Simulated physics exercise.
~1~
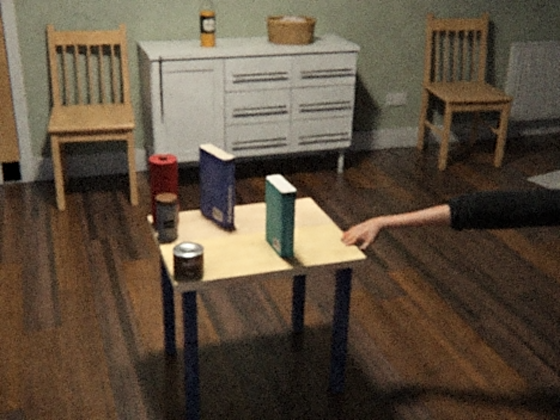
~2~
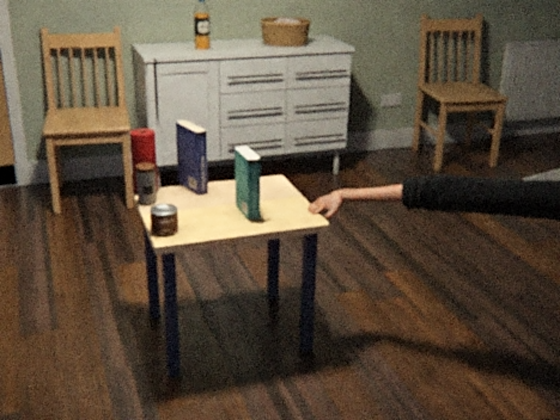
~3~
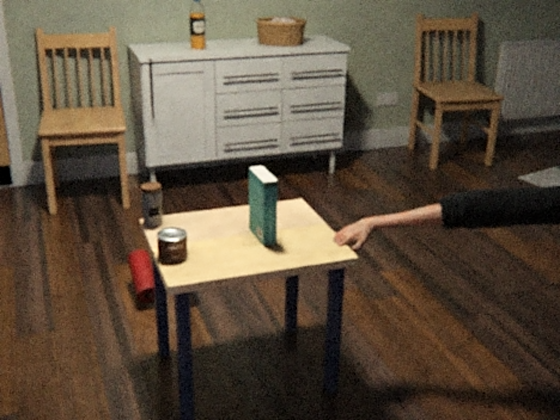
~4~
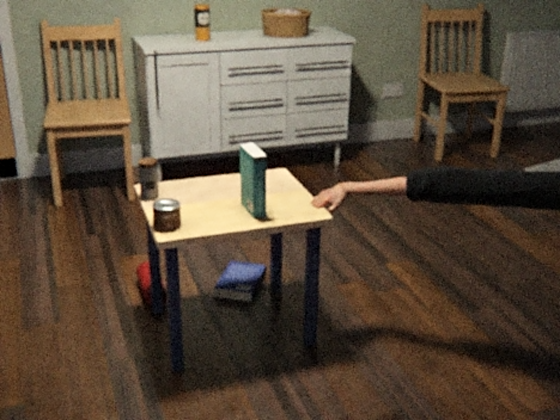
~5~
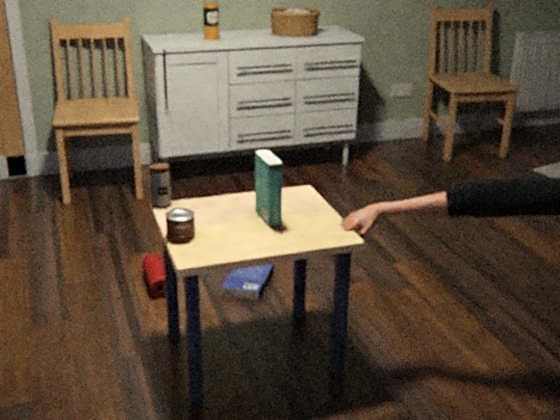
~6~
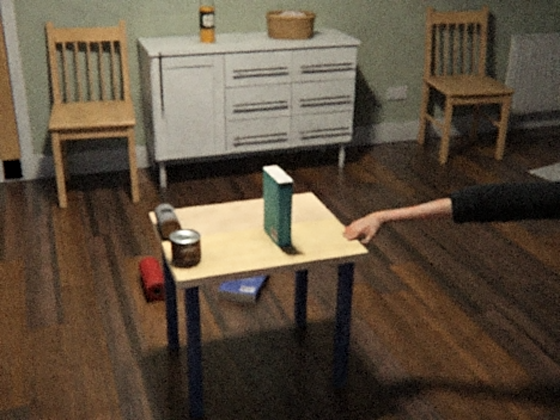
In a room with a wooden floor, a hand jerked a small table back and forth, sending a red roll and a blue book to the floor and later tipping a grey jar over, while a turquoise book stayed upright beside a brown tub.
